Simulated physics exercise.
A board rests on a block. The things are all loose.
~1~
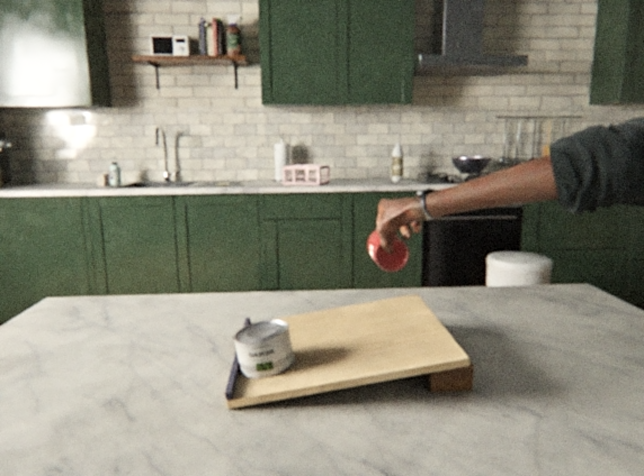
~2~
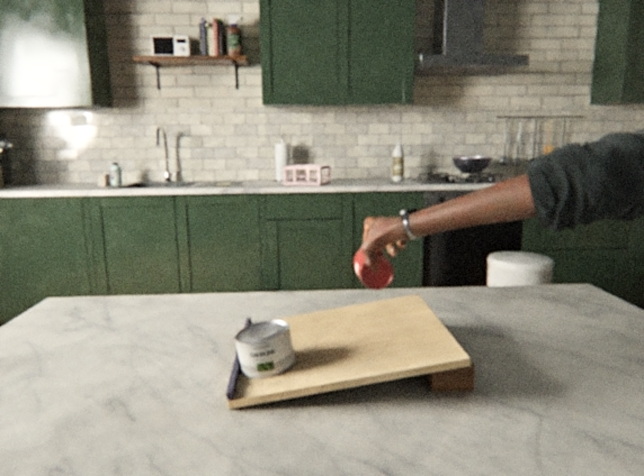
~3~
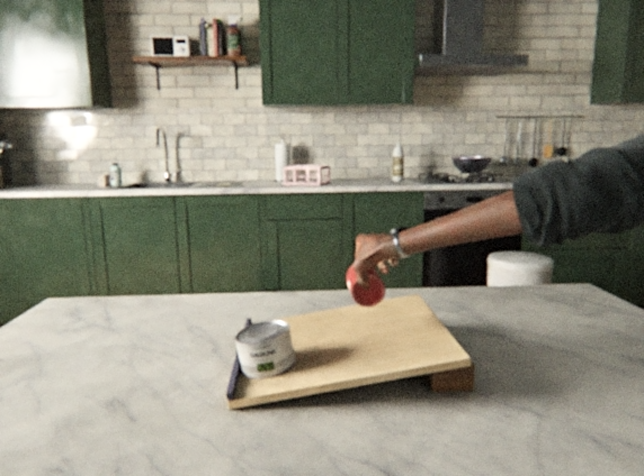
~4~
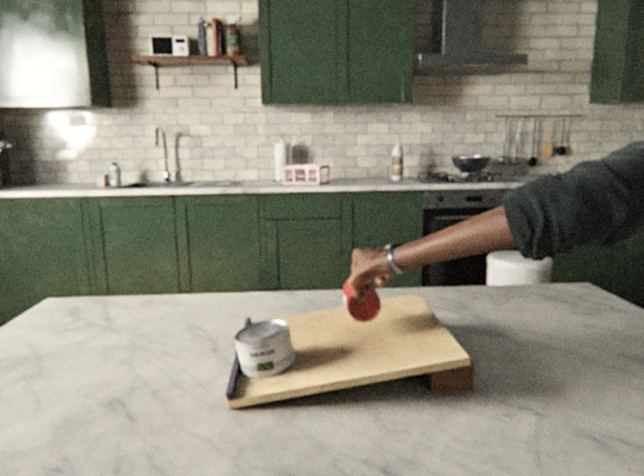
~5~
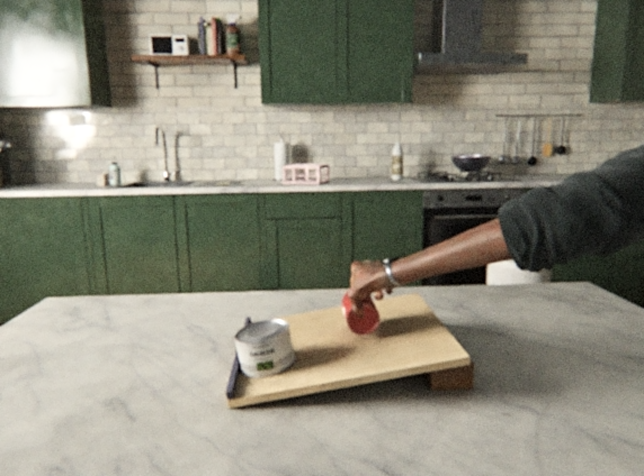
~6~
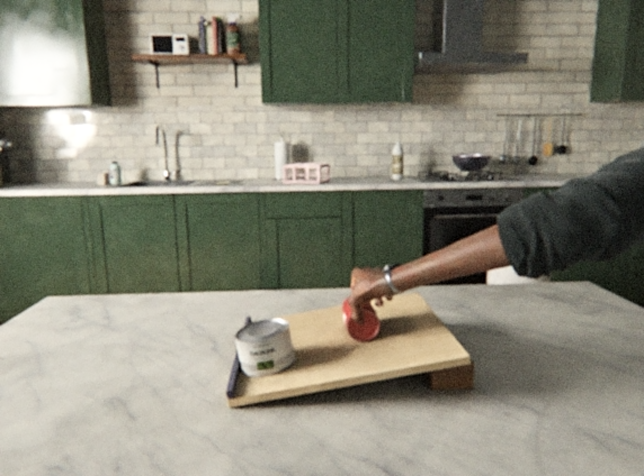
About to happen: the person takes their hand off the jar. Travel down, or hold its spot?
It travels down.
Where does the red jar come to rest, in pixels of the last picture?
Around (294, 328).
Then, 0.40 s after the last picture, red jar rolled about its own width near (340, 320).
Then, 0.50 s after the last picture, red jar rolled about its own width near (325, 323).
Then, 0.60 s after the last picture, red jar rolled well along near (306, 326).
Then, 0.90 s after the last picture, red jar rolled well along near (295, 328).
At rest, moved from the start, red jar; white tub in place. Seen from the same camera at the end, red jar near (294, 328). The red jar slides or rolls down.
